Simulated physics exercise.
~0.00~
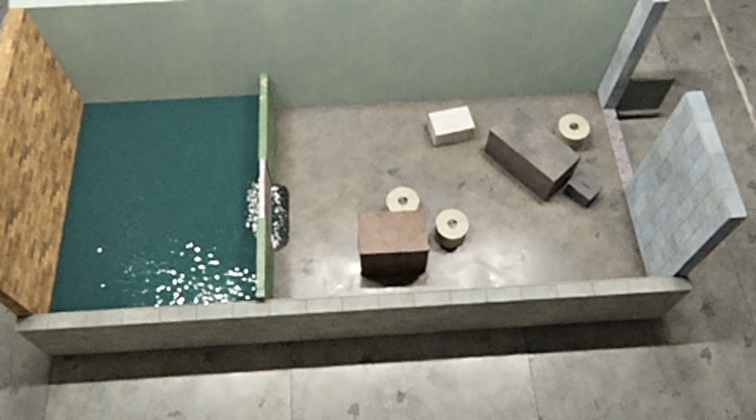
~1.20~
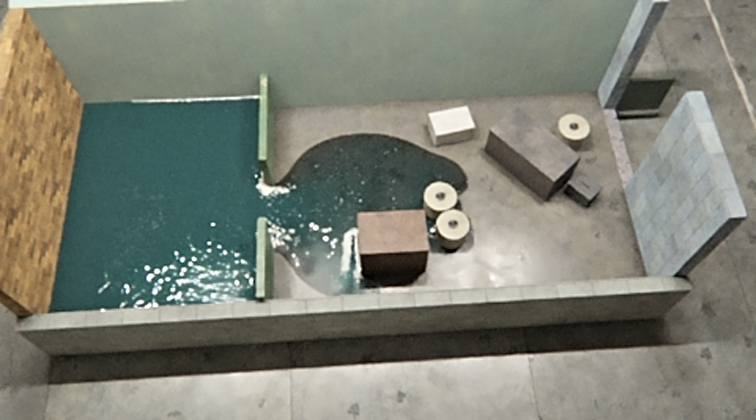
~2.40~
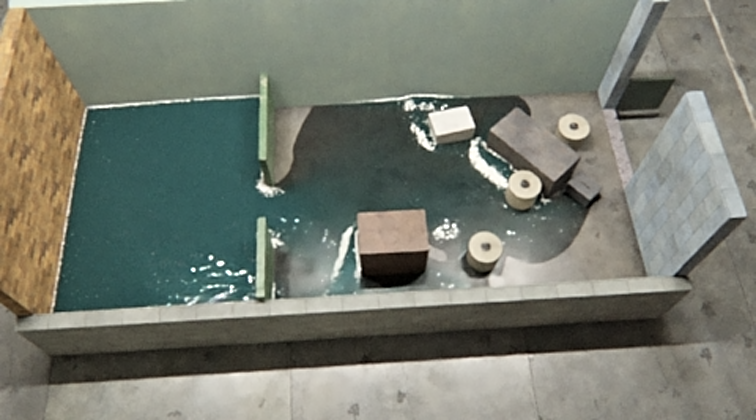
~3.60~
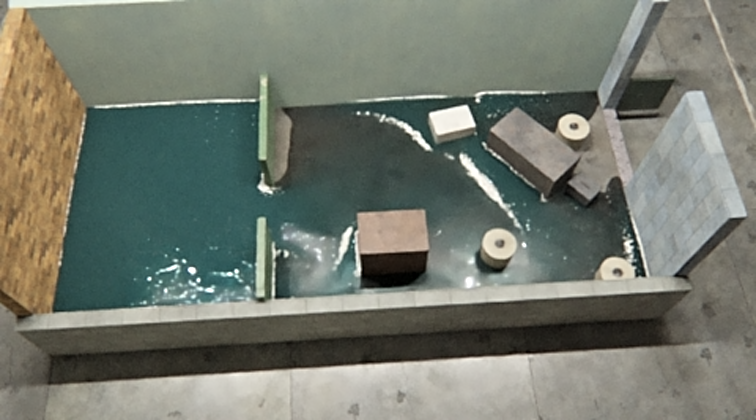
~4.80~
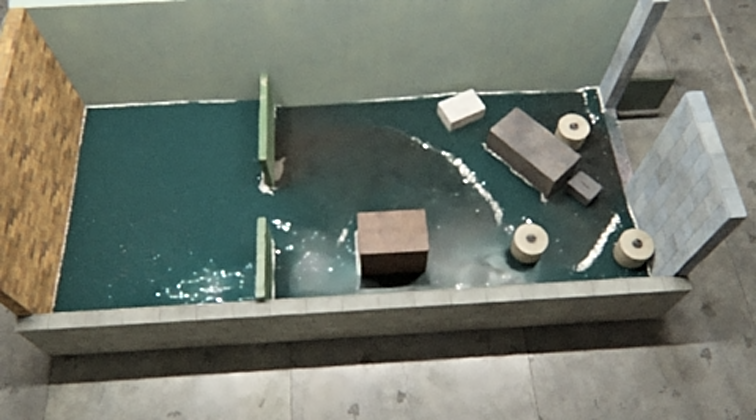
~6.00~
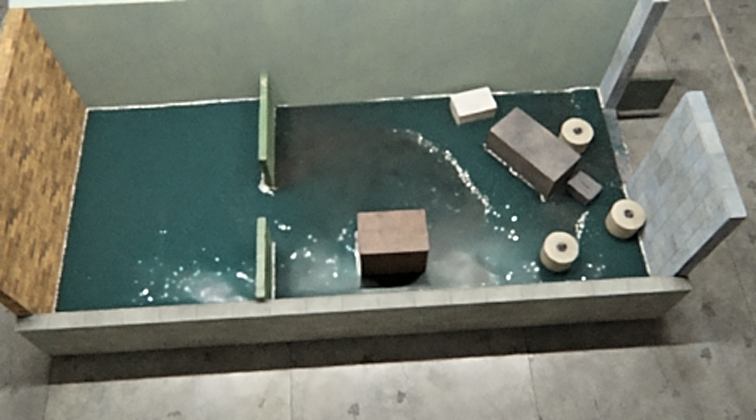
At first, dark green water fills the left section of a walled enclosure, behind a green partition, while boxes and pale round tubs sit on the dry floor to the right. Water then pours through a gap in the partition and spreads around the brown box and the two nearby tubs. One tub is carried right past the long box toward the lower right corner, and the other drifts more slowly after it. The small white box later shifts slightly right. Finally, water covers the floor, with one tub beside the right wall and the large brown box still in place.
